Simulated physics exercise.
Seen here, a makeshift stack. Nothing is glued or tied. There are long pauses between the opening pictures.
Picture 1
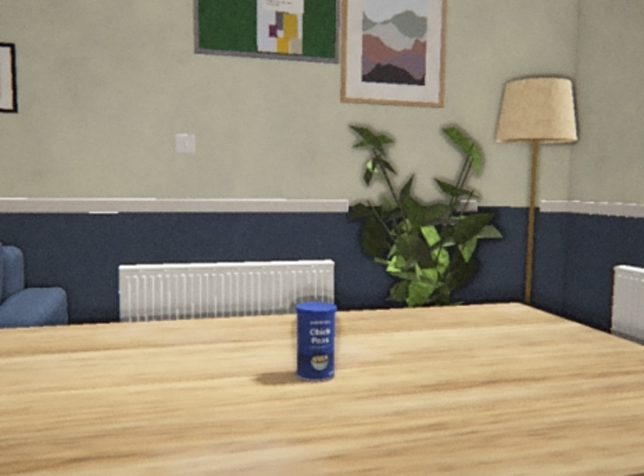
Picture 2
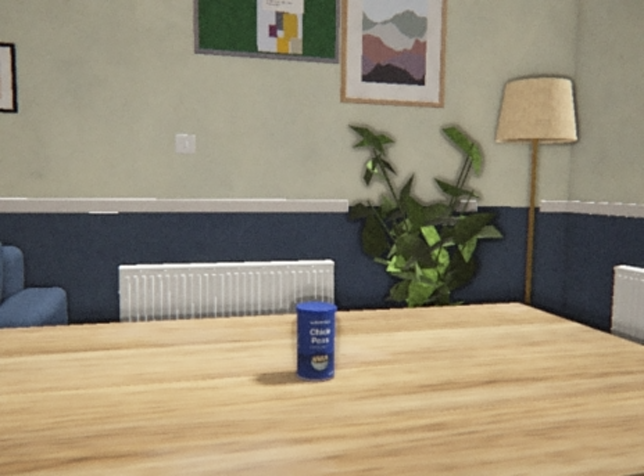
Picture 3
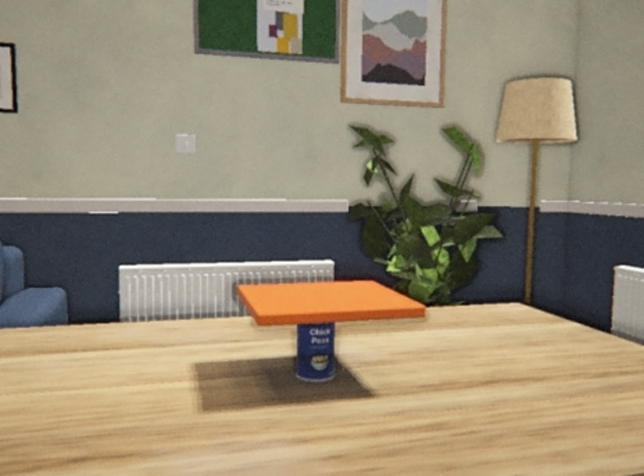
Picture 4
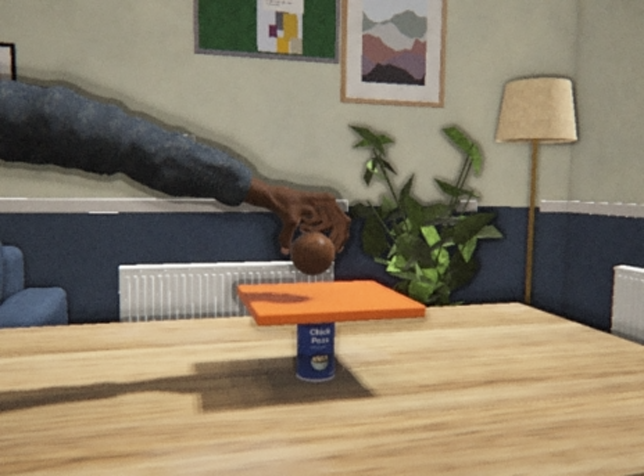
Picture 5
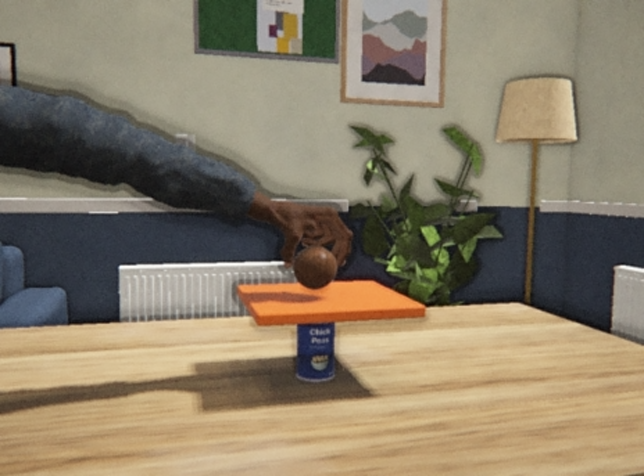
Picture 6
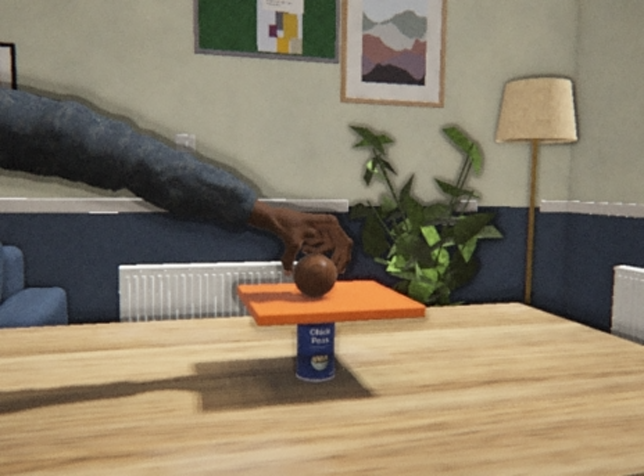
A hand lowering a brown onion onto an orange board resting on a blue tin, still holding it on a wooden table.
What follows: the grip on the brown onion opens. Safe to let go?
Here the stack keeps its balance.
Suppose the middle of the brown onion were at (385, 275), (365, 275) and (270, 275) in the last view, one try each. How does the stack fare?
First try: It gives way; second try: It comes apart; third try: It holds.
Then, 0.20 s later than the last frame, all is still.
Then, 0.40 s later than the last frame, brown onion resting near (315, 276).
When it is over, all 3 as before. End places, in pixels of the last picture, brown onion near (315, 276). The stack holds.
